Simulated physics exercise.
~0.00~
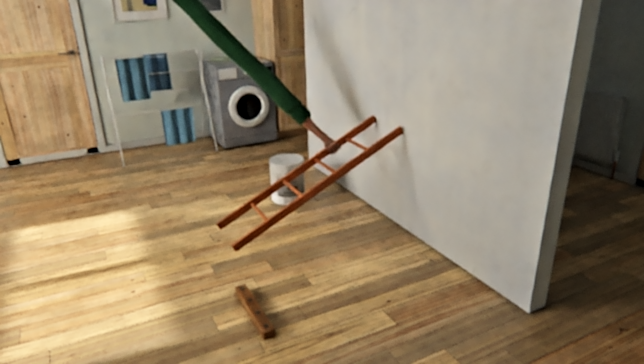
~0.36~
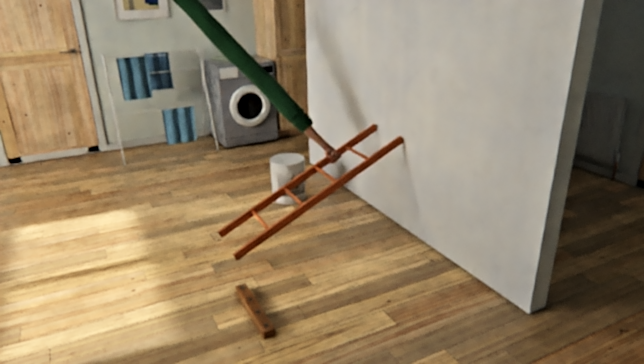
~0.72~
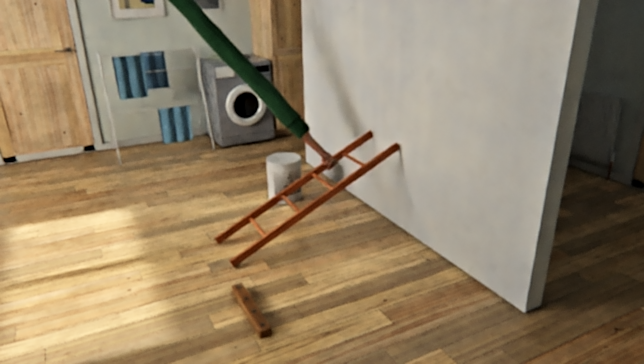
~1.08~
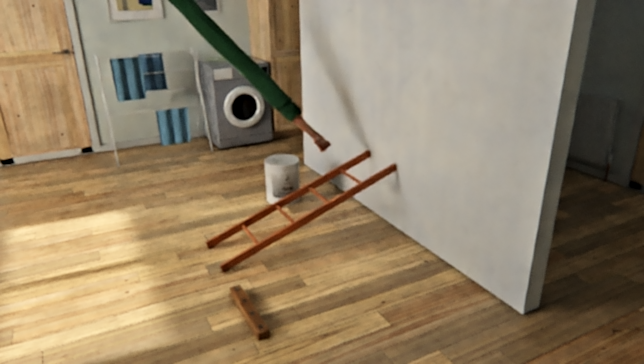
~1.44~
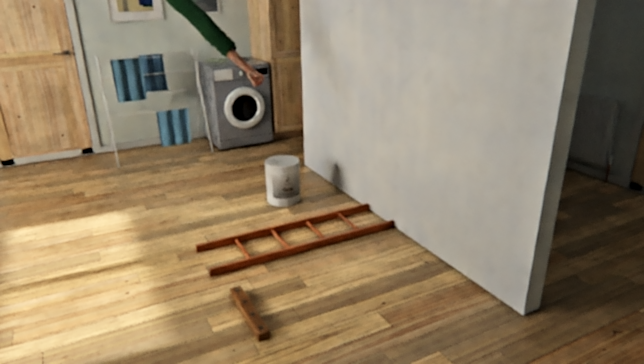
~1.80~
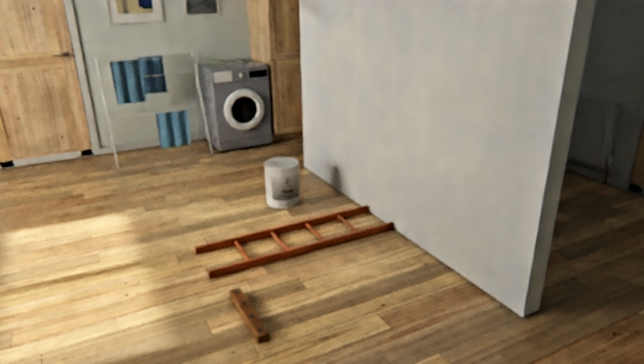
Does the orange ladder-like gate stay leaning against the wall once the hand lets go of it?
No, the orange gate slips down once it is released and ends up lying flat on the floor beside the wall.
